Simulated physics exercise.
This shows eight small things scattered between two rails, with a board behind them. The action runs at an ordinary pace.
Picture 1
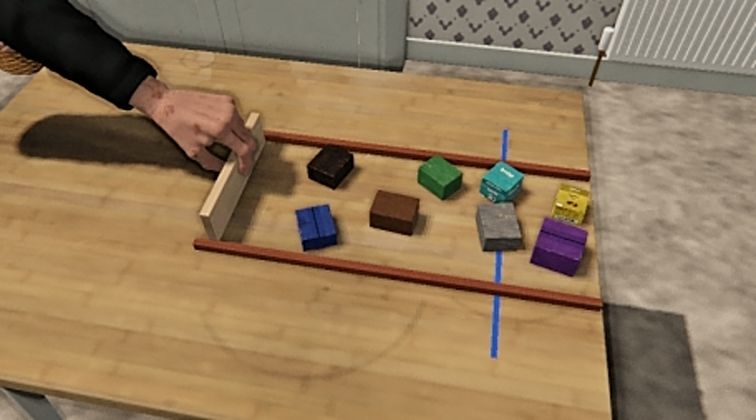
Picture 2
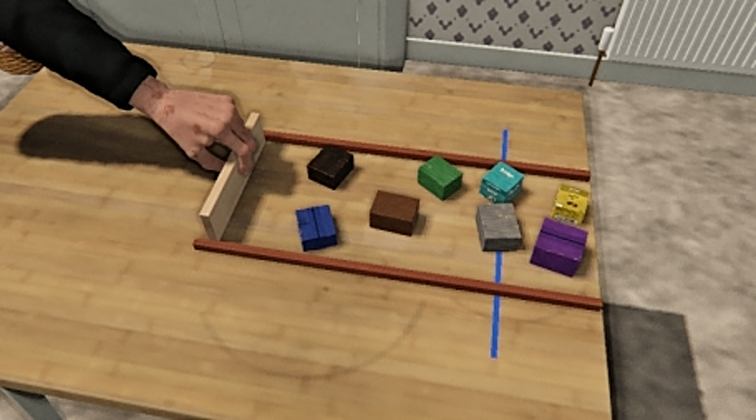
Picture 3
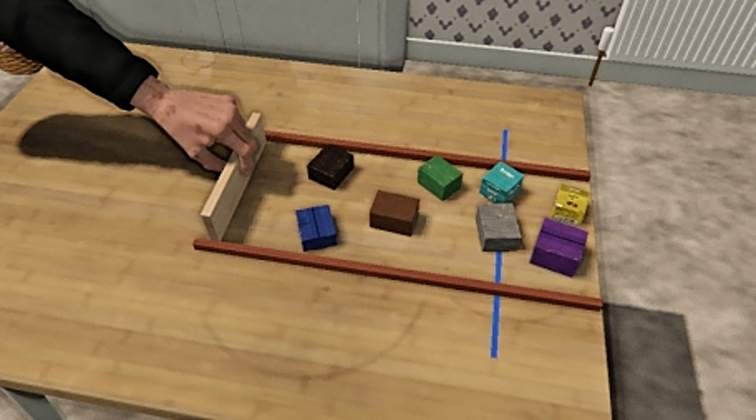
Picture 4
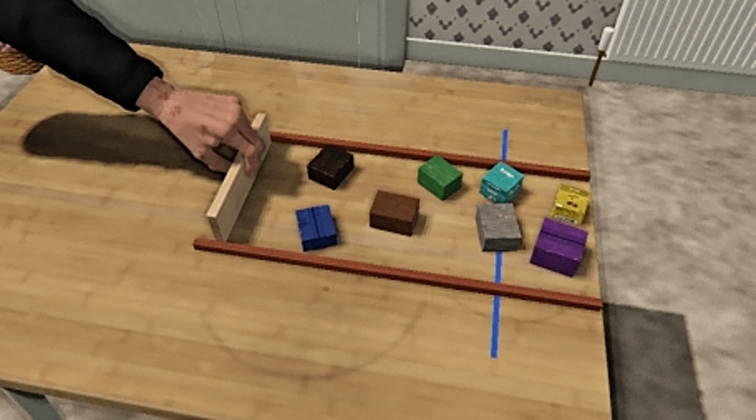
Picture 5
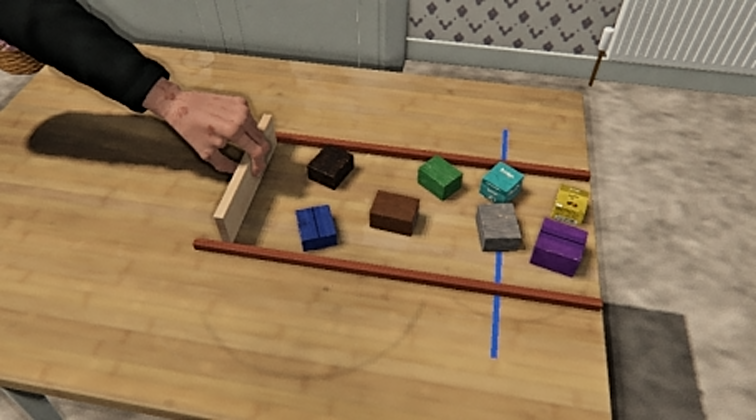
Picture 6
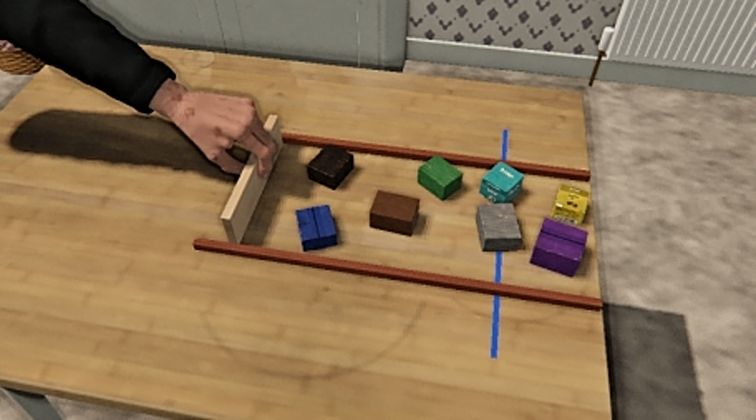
Hand sliding an upright wooden board slightly right between two rails on a table, eight small coloured blocks ahead staying still.
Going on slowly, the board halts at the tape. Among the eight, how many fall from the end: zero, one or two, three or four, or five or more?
I expect the edge to claim a single one or a pair.
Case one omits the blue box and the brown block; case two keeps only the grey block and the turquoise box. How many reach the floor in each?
First try: 1 fallen; other try: 0.
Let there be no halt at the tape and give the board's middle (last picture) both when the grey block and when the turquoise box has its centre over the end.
The middle is at (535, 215) when it's the grey block, and at (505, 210) when it's the turquoise box.
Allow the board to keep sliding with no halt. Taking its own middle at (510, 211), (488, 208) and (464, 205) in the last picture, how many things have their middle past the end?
Over the end: 3, 1, 0.
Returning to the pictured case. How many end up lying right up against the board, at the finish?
In contact: 3.
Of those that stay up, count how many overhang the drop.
It's 1.
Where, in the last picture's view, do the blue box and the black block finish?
Same order as the question: First (518, 262), second (520, 188).
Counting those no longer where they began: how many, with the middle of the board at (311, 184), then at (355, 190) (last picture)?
At the one place 2, at the other 2.
Early on, none off yet; yellow box at rest near (570, 205); purple box at rest near (559, 247); turquoise box at rest near (502, 185).
Finally, the number that fall off is one or two; lost, purple box and yellow box.
